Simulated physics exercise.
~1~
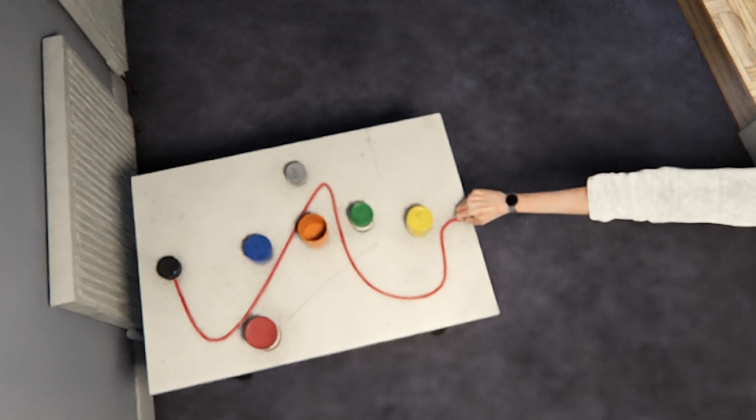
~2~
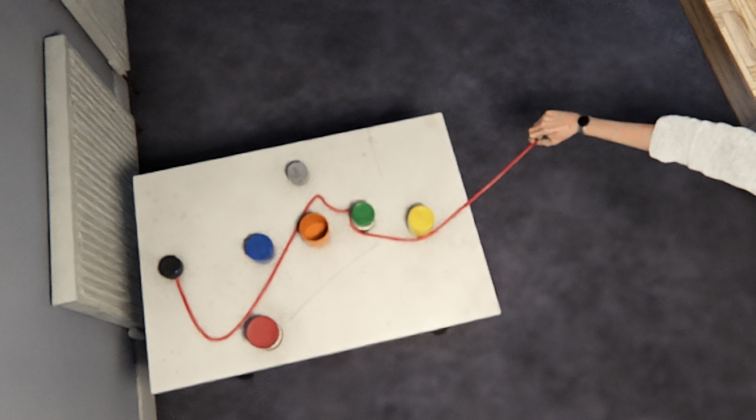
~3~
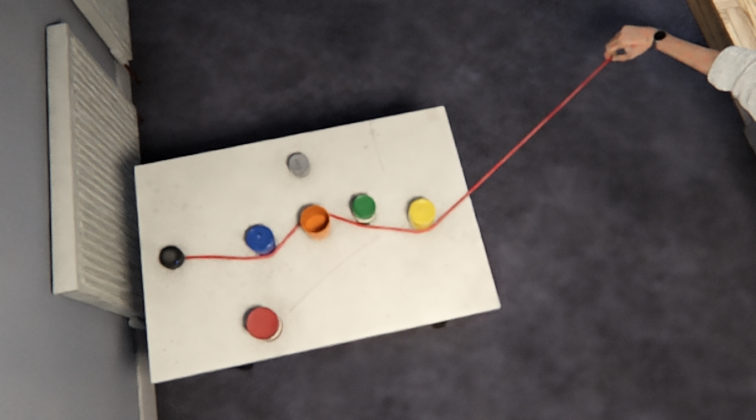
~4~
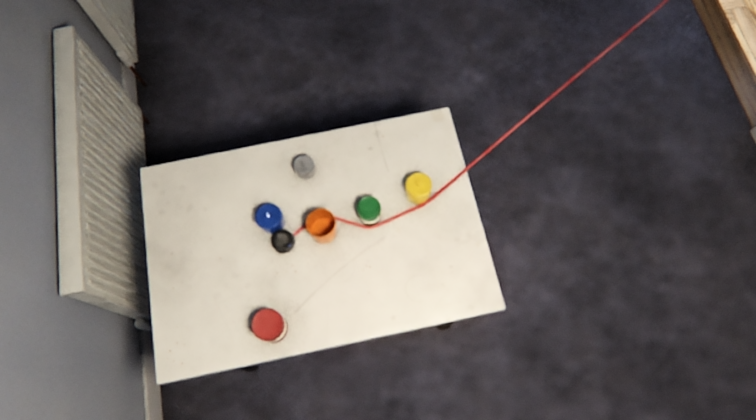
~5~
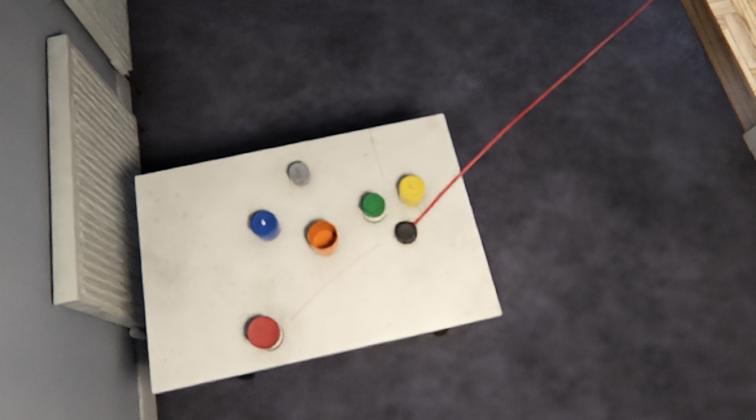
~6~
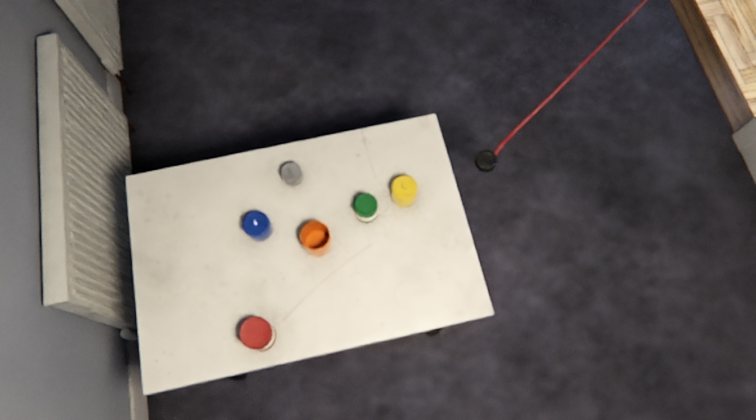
Black disc on a red cord being pulled rightward by a hand, nudging several colourful pots before sliding off a white table.
